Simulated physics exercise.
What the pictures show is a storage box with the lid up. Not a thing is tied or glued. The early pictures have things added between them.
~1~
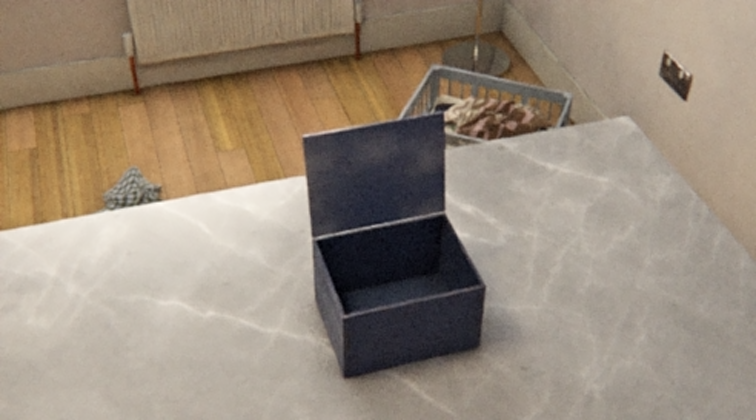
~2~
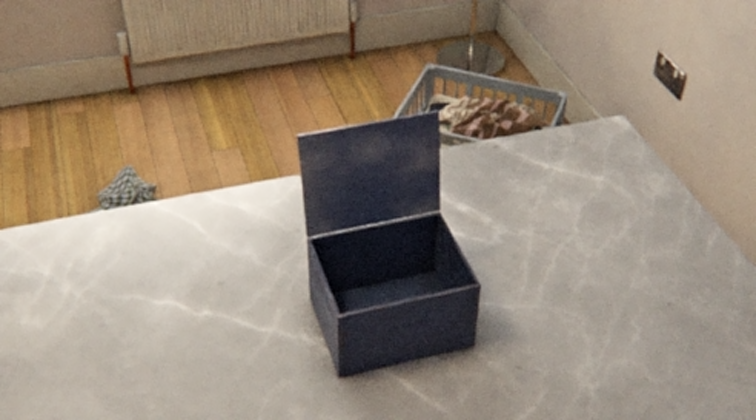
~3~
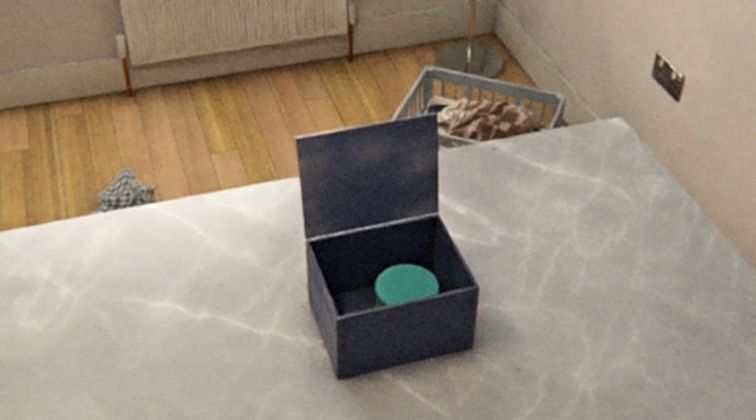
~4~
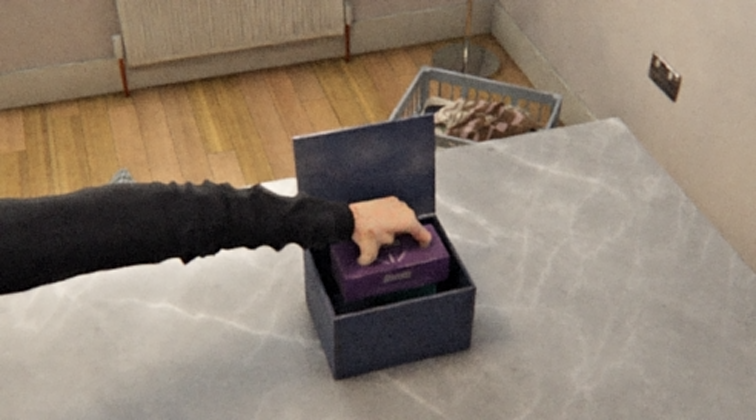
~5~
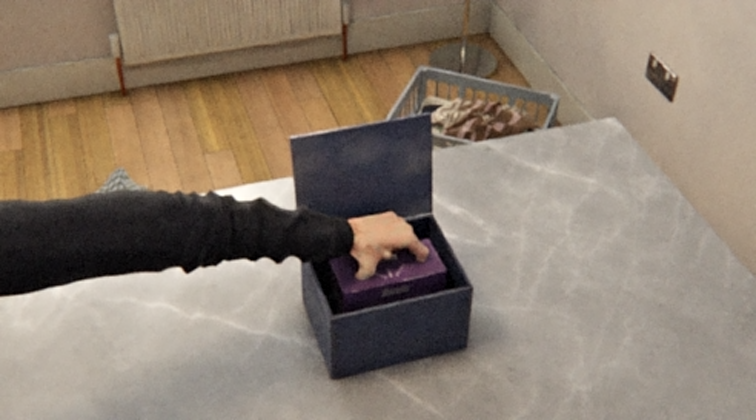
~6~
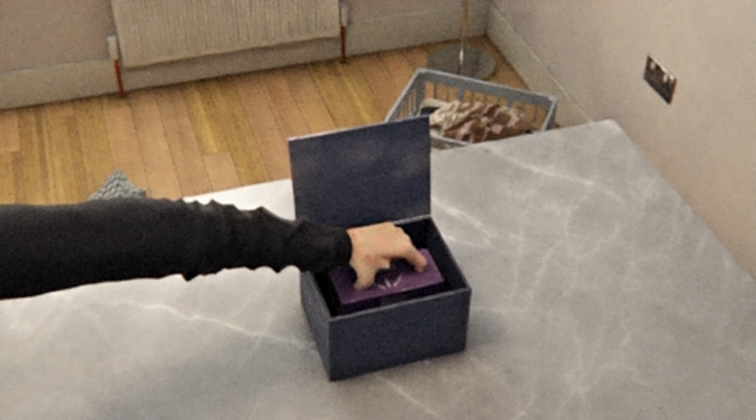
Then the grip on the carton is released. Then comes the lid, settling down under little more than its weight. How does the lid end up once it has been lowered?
Fully shut.
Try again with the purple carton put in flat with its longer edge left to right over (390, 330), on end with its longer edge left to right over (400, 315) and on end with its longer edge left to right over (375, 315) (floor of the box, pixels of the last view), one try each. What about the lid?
In the first case the lid comes down fully; in the second it stays propped open; in the third it stays propped open.
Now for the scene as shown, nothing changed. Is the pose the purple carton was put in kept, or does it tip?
Result: The purple carton remains as it was set.
Then, 1.50 s past the last view, lid 66° above the rim.
Then, 1.80 s past the last view, lid 33° above the rim.
Finally, lid shut; both still in place. Final places as the last picture's camera would see them, purple carton near (385, 287).
